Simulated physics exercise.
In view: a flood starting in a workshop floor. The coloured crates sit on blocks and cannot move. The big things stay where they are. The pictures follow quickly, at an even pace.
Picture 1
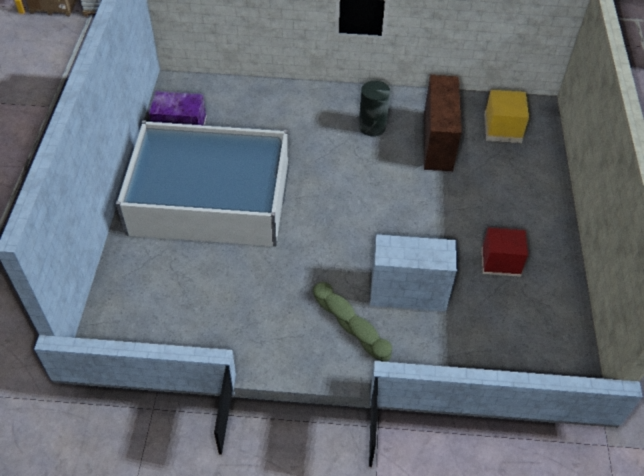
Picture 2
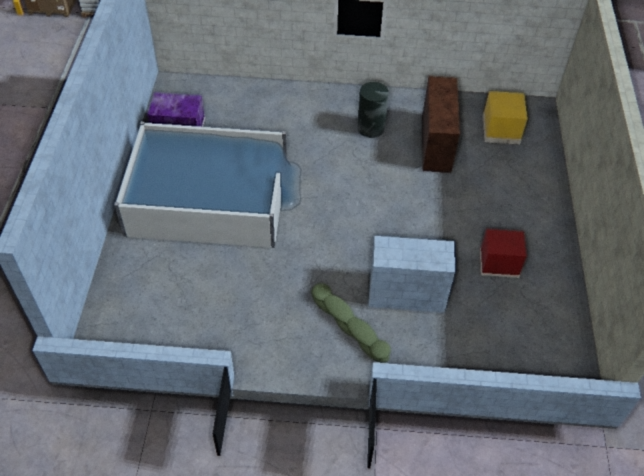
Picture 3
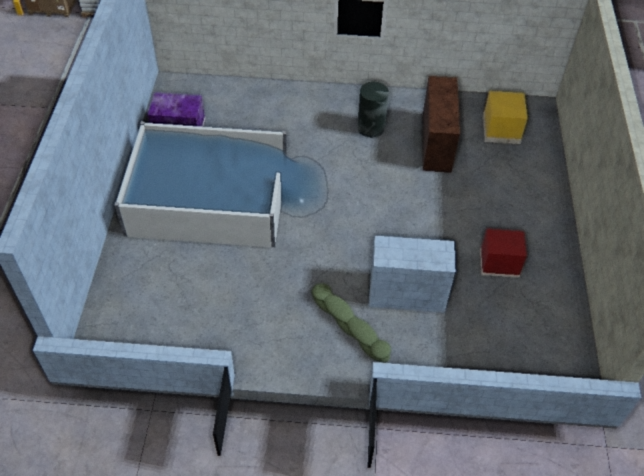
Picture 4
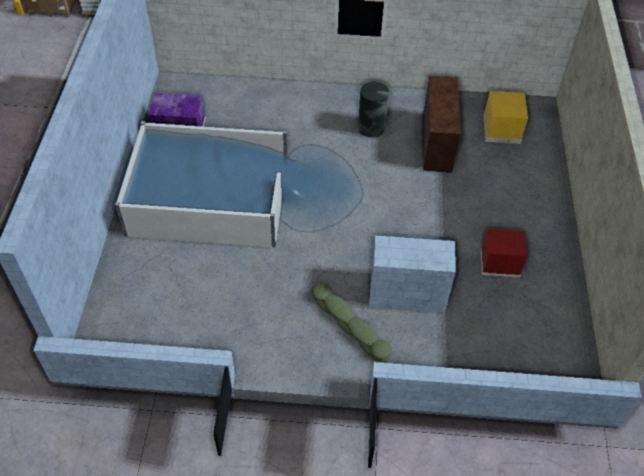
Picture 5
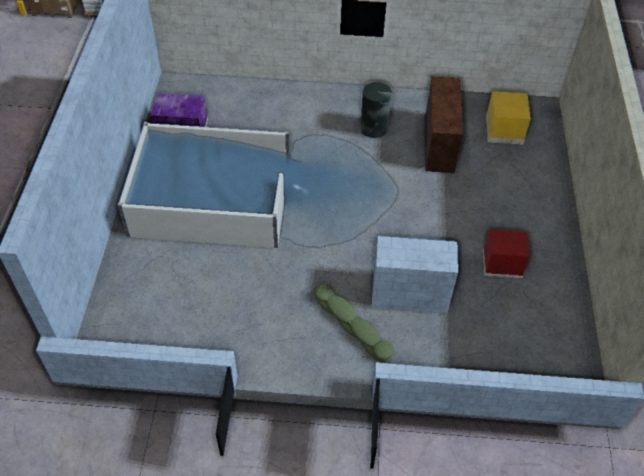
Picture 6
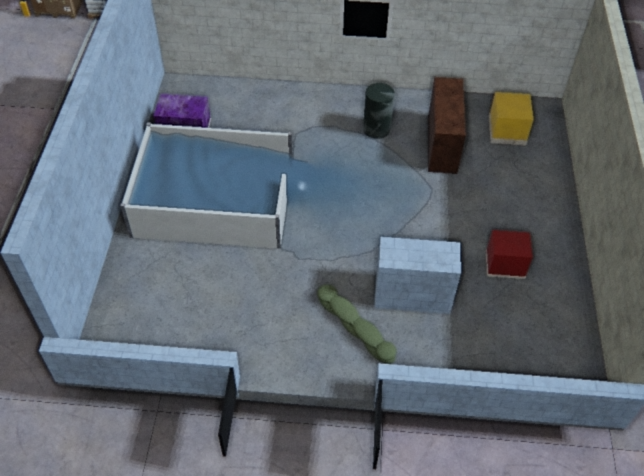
Water sits still in an open white-walled tank at the left of a walled workshop floor, then begins pouring through a gap in the tank's right side. It spreads rightward across the grey floor in a widening, rounded sheet, while the coloured blocks, dark barrel and green segmented shape stay in place.
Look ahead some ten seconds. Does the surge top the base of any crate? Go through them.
In the end: The red crate is soaked; the purple crate is soaked; the yellow crate is soaked.
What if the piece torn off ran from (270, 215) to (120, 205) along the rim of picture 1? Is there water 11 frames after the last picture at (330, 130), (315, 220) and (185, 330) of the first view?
One after the other: No water, no water, covered.
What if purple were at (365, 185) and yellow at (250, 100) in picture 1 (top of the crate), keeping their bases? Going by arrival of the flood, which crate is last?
The yellow one.
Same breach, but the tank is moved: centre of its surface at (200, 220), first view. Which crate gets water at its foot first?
The red one.
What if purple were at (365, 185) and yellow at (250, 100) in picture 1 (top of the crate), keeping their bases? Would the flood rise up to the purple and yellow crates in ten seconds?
The purple one gets wet; the yellow one remains dry.
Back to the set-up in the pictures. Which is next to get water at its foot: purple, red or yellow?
I say the one in red.
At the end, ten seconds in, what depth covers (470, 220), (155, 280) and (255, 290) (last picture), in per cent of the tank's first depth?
About 14, 0 and 2 per cent.
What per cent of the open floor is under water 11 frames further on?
About 35 per cent.
A moment on, water covers 25 % of the floor; the red crate water round its plinth, the purple crate not reached, the yellow crate not reached.
Next, water covers 35 % of the floor; the red crate water round its plinth, the purple crate not reached, the yellow crate not reached.
Then, water covers 50 % of the floor; the red crate water round its plinth, the purple crate not reached, the yellow crate water round its plinth.
Later, water covers 70 % of the floor; the red crate water round its plinth, the purple crate water round its plinth, the yellow crate water round its plinth.
In the end, water covers 90 % of the floor; the red crate was topped, the purple crate was topped, the yellow crate was topped.
